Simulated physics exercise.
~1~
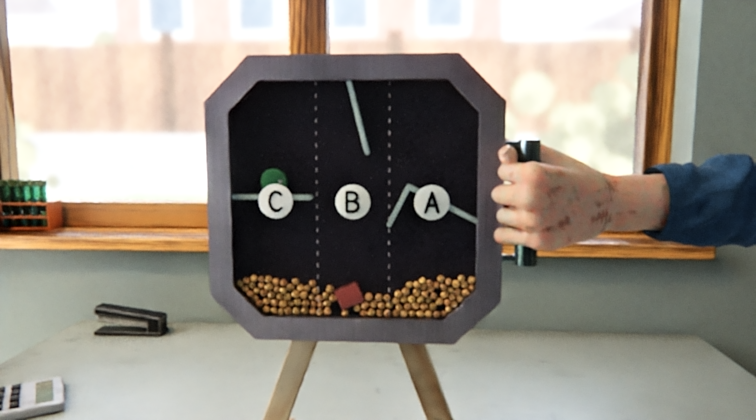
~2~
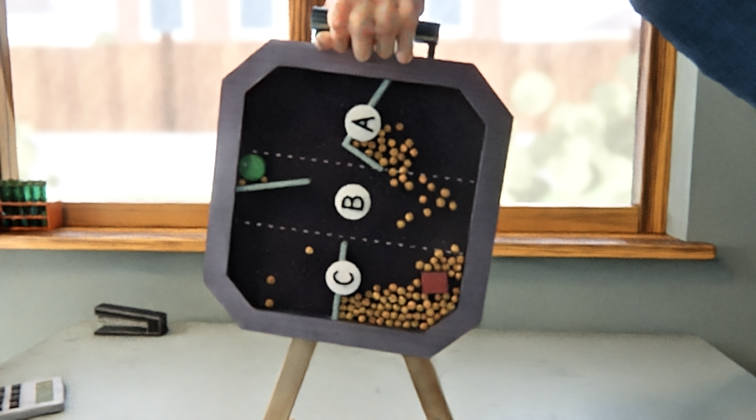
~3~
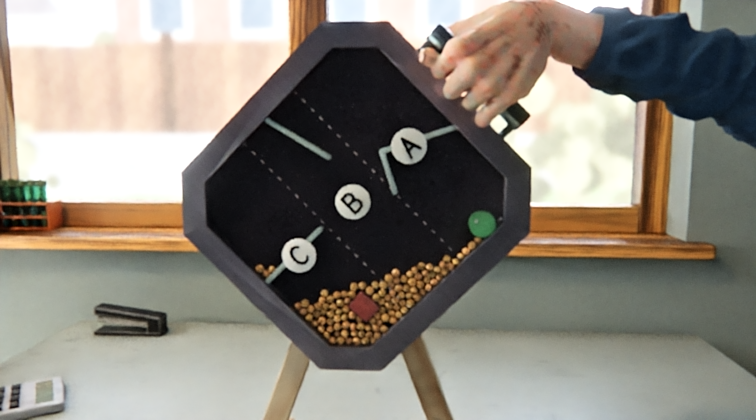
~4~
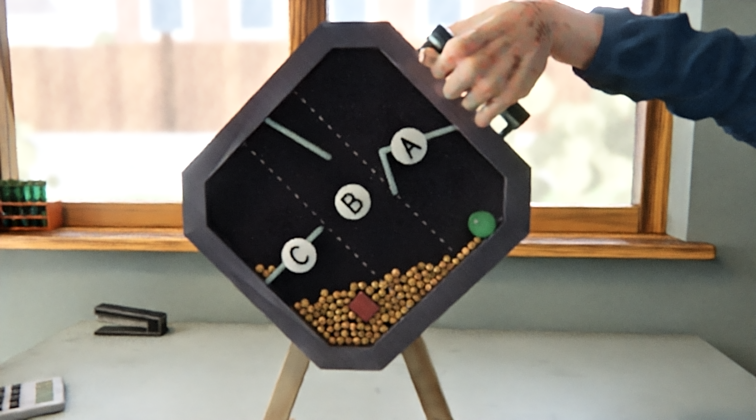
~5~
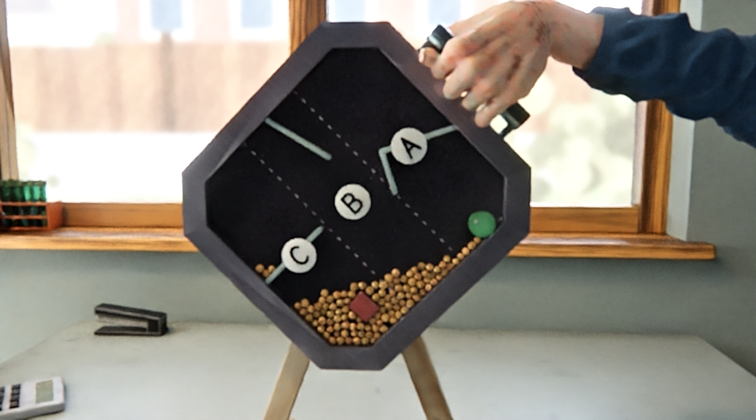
At the start, an eight-sided box with a clear front stands upright, beads and a red block along its bottom and a green disc on a ledge in strip C. A hand grips the handle on the right and turns the box clockwise through a full circle. On the way, with the handle on top, beads spill down past A while the disc sits on a ledge at left. The hand then swings the box partway back counterclockwise. It ends still and tilted, most beads and the block in C, the disc in A.
